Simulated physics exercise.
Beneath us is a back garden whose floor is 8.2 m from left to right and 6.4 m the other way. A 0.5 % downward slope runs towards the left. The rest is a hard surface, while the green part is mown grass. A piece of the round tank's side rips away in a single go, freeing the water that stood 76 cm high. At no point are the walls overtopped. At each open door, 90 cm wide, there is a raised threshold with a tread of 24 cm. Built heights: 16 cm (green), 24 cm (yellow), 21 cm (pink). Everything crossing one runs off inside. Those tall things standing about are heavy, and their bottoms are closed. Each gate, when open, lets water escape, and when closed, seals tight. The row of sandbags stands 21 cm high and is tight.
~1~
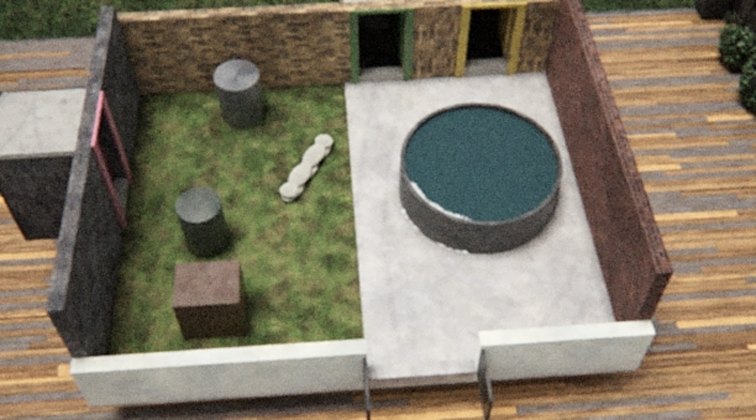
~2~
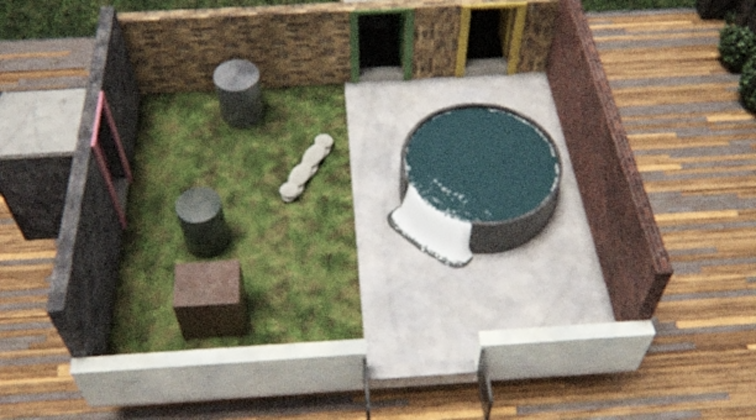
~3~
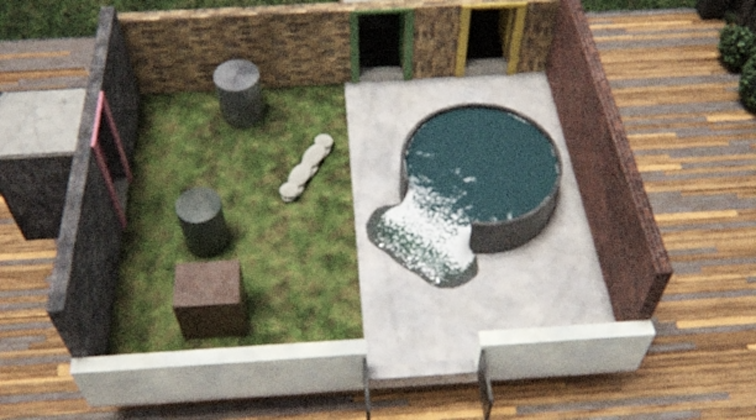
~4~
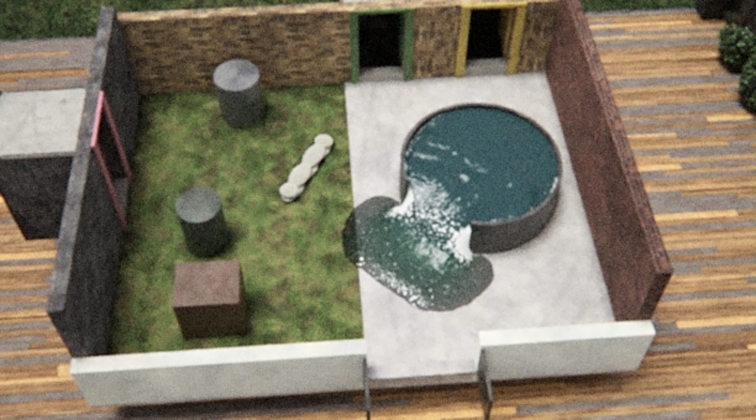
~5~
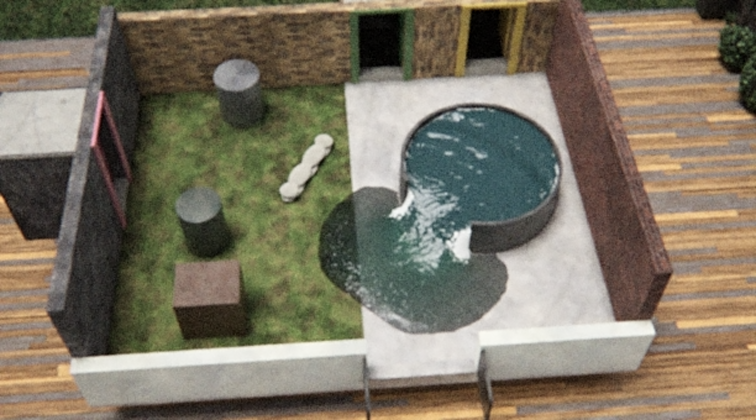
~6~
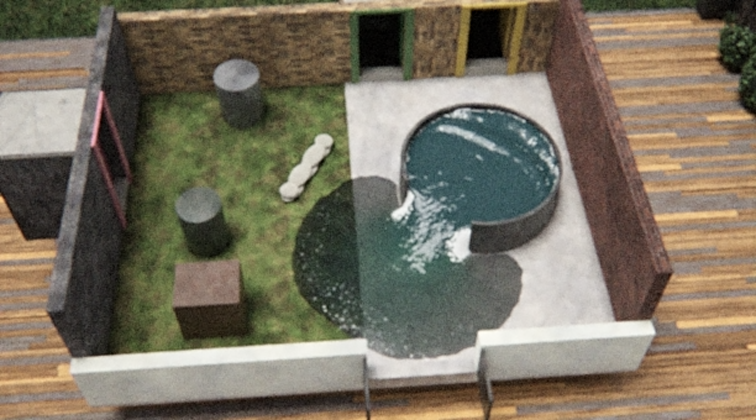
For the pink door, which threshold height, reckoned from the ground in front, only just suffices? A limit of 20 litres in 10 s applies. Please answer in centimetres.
A threshold of roughly 6 cm.
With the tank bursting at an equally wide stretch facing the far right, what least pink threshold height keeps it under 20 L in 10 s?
A height of around 7.0 cm.
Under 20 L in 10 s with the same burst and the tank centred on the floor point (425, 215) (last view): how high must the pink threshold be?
Some 8.0 cm.
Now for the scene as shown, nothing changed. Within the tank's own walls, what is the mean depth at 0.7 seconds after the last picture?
It averages near 53 cm.
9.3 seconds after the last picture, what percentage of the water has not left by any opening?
About 72 %.
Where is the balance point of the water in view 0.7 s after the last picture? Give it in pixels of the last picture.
(446, 217), roughly.
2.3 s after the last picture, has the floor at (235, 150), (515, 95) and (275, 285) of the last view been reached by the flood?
Untouched; untouched; soaked.
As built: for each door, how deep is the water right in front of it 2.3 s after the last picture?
In cm - green: 0, yellow: 0, pink: 0.
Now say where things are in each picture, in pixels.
The first frame shows the round tank at (481, 163) is whole and still, 76 cm deep; the pink door at (113, 167) is dry.
In the second frame, water pours out at (431, 227) and has run 0.4 m, to (393, 223); about 9 cm deep outside, 76 cm at the back.
In the third frame, the front is at (378, 243), 0.8 m from the gap at (431, 228); 1.4 m2 of floor is wet, 76 cm left at the back.
In the fourth frame, the gap is at (431, 229), the front 1.3 m out at (355, 259); the back of the round tank holds 76 cm.
In the fifth frame, the gap is at (431, 229), the front 1.8 m out at (327, 270); the back of the round tank holds 76 cm.
In the sixth frame, the front is at (311, 298), 2.4 m from the gap at (431, 229); 7.6 m2 of floor is wet, 75 cm left at the back; 3.3 m in a straight line remain to the pink door at (113, 167).
Then, 0.7 s after the last picture water covers 25 % of the floor, deepest (38 cm) near (422, 241); it has not reached the pink door.
Then, 2.3 s after the last picture water covers 45 % of the floor, deepest (36 cm) near (116, 383); it has not reached the pink door.
Then, 9.3 s after the last picture water covers 75 % of the floor, deepest (15 cm) near (140, 104); 9 cm at the pink door, 0 litres in over its 21 cm threshold.
At the pink door as built, the water peaked near 10 cm, 5.5 s after the last picture.
Run again over the same 10 s with other heights there, 27 litres in over 5.5 cm, 8 litres over 7.5 cm. The limit of 20 litres is kept from about 6 cm up.
